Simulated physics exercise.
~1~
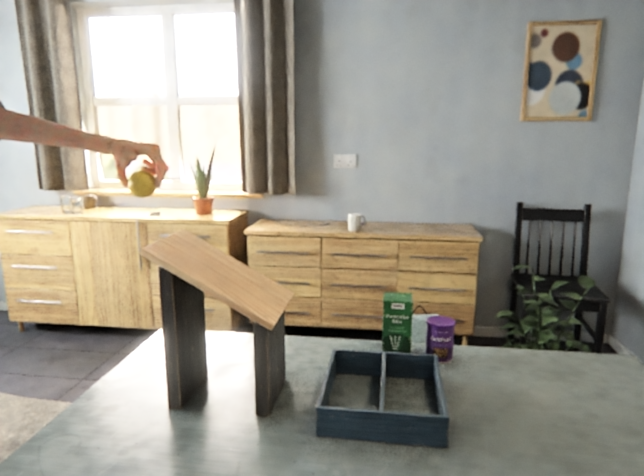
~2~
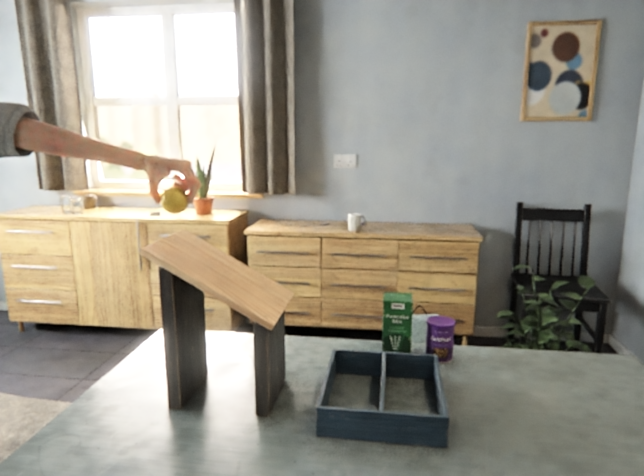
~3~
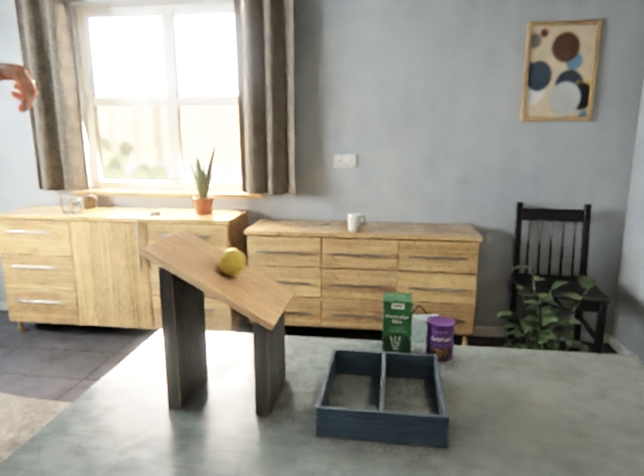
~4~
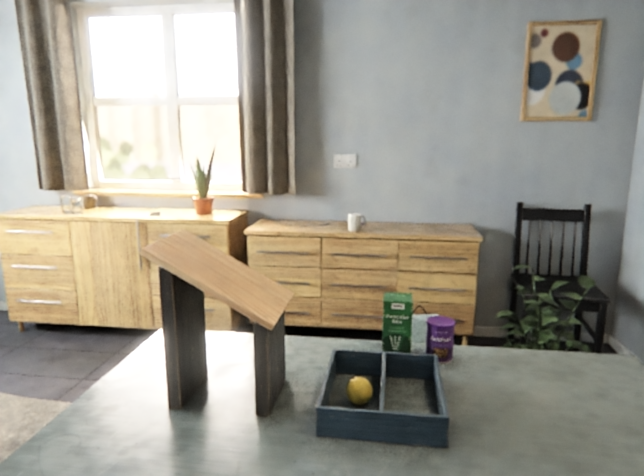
A bright room with grey walls, a curtained window and wooden drawer cabinets is seen from the front, across a pale grey-green tabletop. On the table, a wooden board on dark supports slopes down to the right towards a dark blue tray with two bays, with a green carton and a purple tin behind it. A hand reaches in from the left, carrying a yellow lemon rightward above the board. The hand lets go and draws back as the lemon moves down the slope. The lemon ends in the tray's left bay, nearer the board, while the carton and tin stay in place.
